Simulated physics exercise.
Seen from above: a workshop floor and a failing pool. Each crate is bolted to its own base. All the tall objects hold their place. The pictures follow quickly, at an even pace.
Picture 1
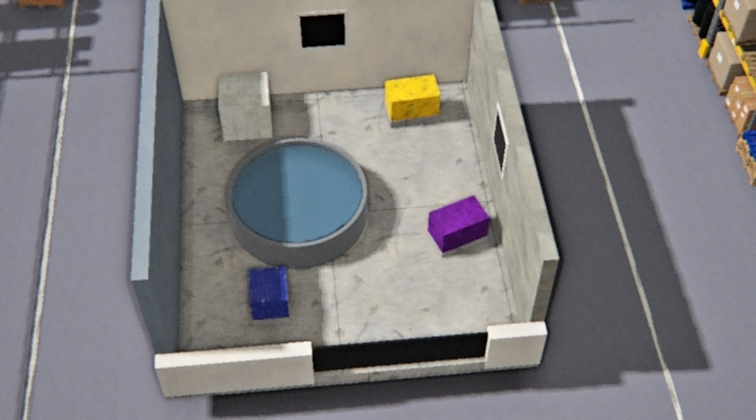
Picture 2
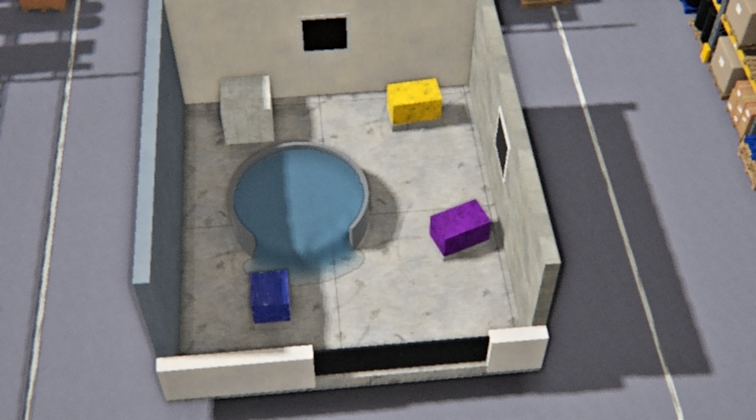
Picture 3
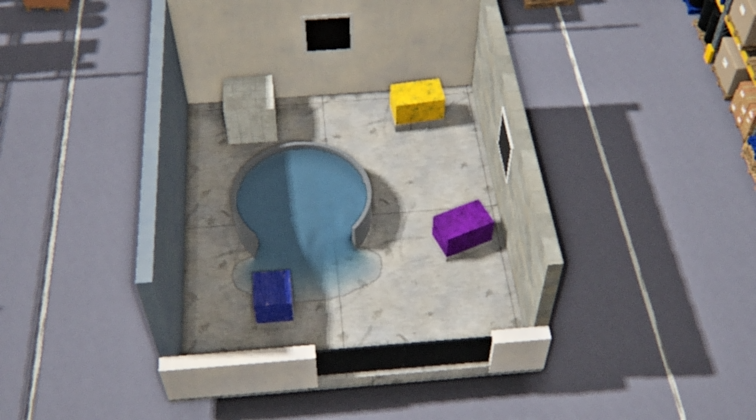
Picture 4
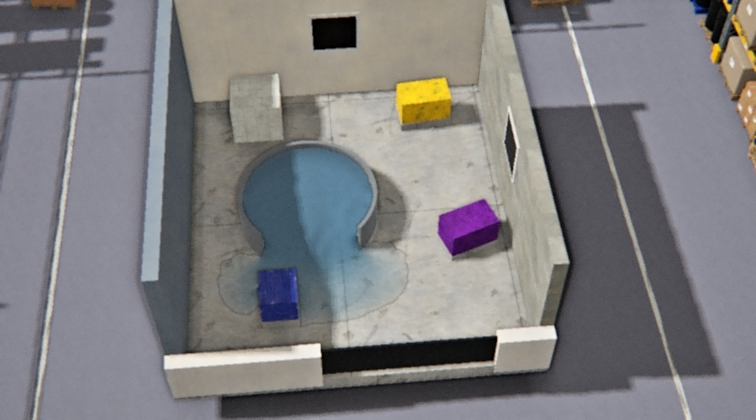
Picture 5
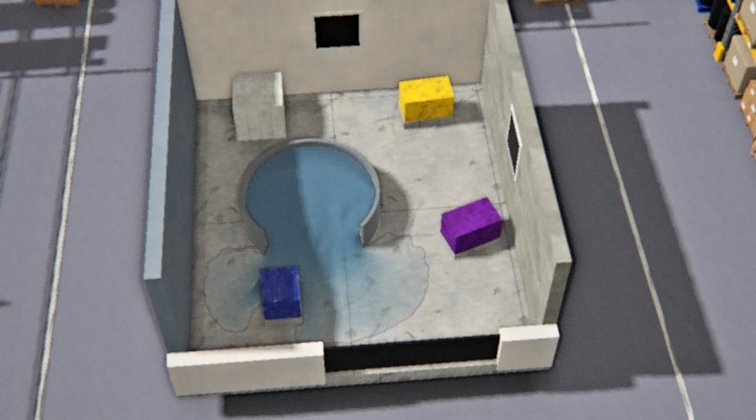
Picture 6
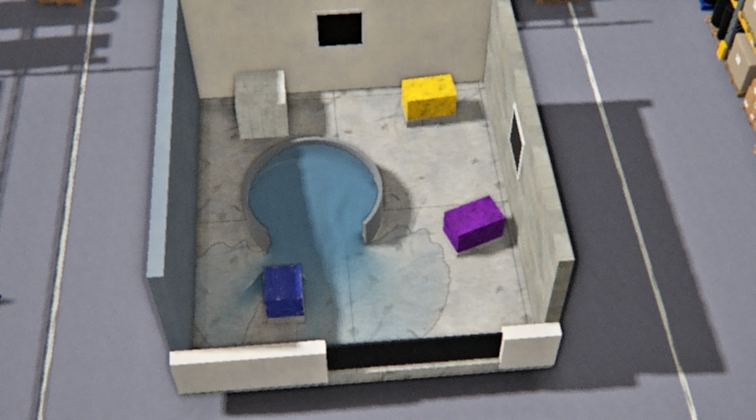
Round pool in a walled workshop room opening at its front edge, water pouring out and spreading around a blue block.
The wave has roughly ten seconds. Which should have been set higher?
In the end: The yellow crate stays dry; the purple crate gets wet; the blue crate gets wet.
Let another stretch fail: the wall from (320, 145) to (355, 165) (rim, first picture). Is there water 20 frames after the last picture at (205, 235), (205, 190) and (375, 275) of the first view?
One after the other: Not flooded, free of water, no water.
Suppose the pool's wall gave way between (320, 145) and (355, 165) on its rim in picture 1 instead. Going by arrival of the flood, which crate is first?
I say the yellow crate.
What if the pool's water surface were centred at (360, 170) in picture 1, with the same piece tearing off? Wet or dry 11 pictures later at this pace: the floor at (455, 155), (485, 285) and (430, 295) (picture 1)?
In that order: Free of water, flooded, awash.
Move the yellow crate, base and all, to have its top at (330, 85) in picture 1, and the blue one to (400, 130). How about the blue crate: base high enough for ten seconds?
One by one: Blue is safe.
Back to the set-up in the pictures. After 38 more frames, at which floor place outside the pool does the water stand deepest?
Close to (227, 119).
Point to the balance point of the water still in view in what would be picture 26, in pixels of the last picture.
Roughly at (340, 274).
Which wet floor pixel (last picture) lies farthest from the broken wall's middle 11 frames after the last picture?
Close to (534, 347).
A moment on, water covers 35 % of the floor; the yellow crate not reached, the purple crate water round its plinth, the blue crate water round its plinth.
Next, water covers 40 % of the floor; the yellow crate not reached, the purple crate water round its plinth, the blue crate water round its plinth.
Then, water covers 55 % of the floor; the yellow crate not reached, the purple crate water round its plinth, the blue crate water round its plinth.
Later, water covers 85 % of the floor; the yellow crate water round its plinth, the purple crate water round its plinth, the blue crate water round its plinth.
In the end, water covers 100 % of the floor; the yellow crate stayed above the water, the purple crate was topped, the blue crate was topped.
